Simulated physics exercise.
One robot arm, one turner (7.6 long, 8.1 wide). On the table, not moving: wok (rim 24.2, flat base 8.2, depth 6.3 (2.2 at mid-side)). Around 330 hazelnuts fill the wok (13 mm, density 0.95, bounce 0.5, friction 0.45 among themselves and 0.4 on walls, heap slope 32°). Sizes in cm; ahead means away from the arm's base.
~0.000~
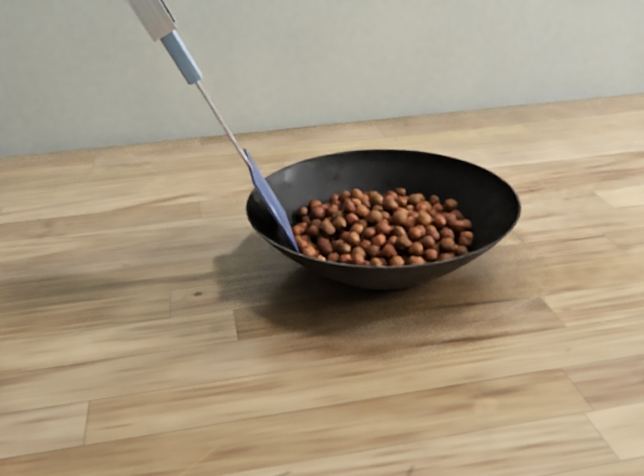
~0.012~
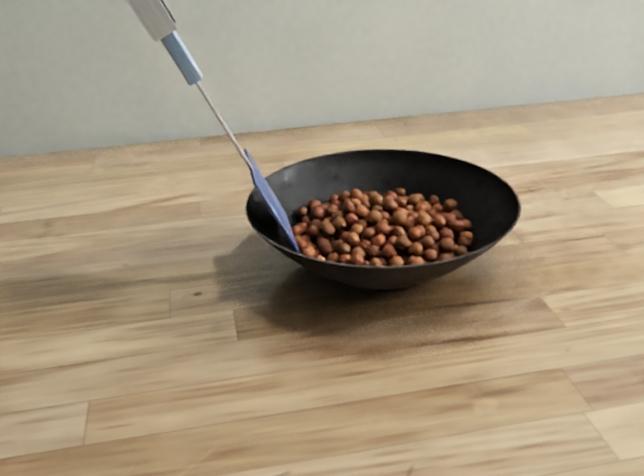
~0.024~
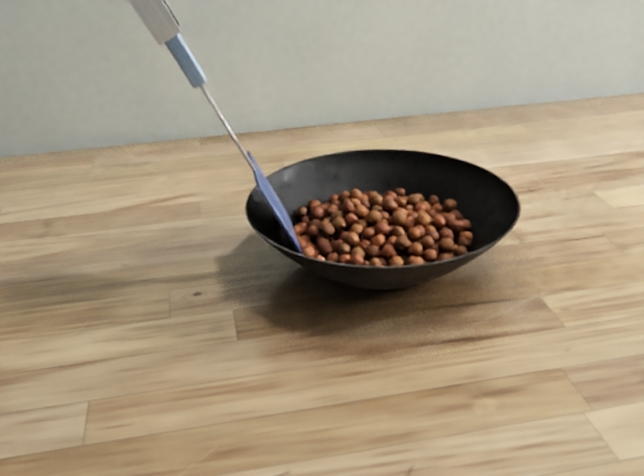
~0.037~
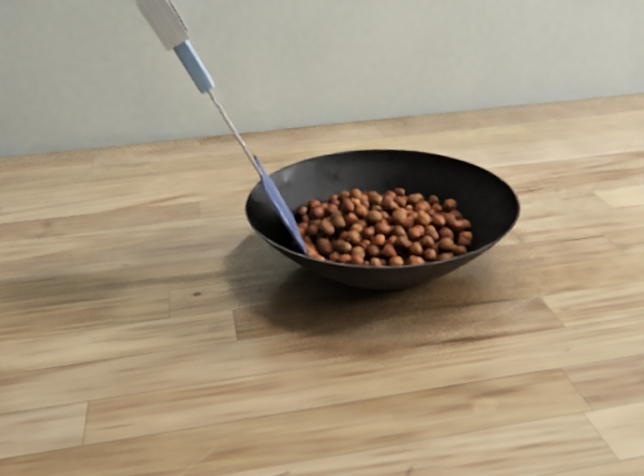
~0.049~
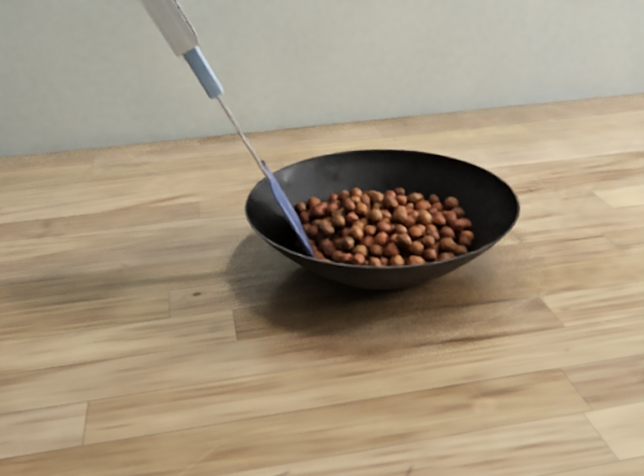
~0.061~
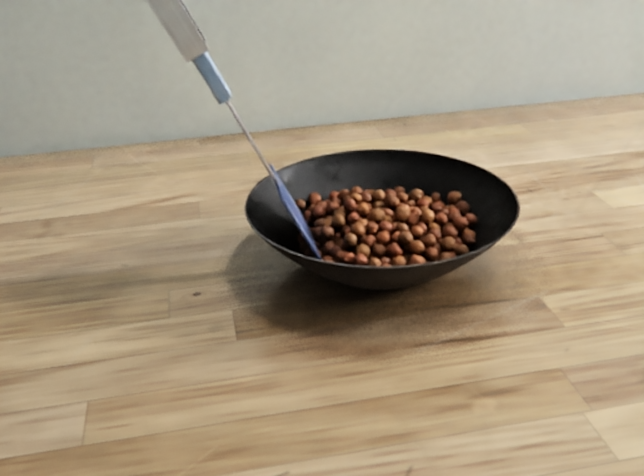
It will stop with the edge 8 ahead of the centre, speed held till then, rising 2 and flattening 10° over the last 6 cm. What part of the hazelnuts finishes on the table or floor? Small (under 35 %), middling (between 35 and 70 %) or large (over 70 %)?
Answer: Middling; between 35 and 70 % of the hazelnuts finish on the table or floor.
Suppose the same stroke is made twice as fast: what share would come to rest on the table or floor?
Then about 60 per cent.
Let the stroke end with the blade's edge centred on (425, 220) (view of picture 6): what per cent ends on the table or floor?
Some 10 per cent.
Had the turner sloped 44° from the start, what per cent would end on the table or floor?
It would be near 35 per cent.
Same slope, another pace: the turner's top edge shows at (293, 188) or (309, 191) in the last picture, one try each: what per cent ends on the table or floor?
About 55 and 65 per cent.
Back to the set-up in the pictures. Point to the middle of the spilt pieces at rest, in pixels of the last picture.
Near (571, 234).
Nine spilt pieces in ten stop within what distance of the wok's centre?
Roughly 35 cm.
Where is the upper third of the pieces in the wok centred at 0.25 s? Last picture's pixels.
At about (468, 188).
By 0.15 s, sloping 65°, highest piece 6 above the table; 333 in the wok.
By 0.25 s, sloping 61°, highest piece 9 above the table; 327 in the wok, 6 on the blade or in flight.
By 0.49 s, sloping 55°, highest piece 8 above the table; 192 in the wok, 127 on the table or floor, 14 on the blade or in flight.
By 1.54 s, sloping 55°, highest piece 7 above the table; 190 in the wok, 143 on the table or floor.
Final count, 190 in the wok, 143 on the table or floor. That is 43 % on the table or floor.
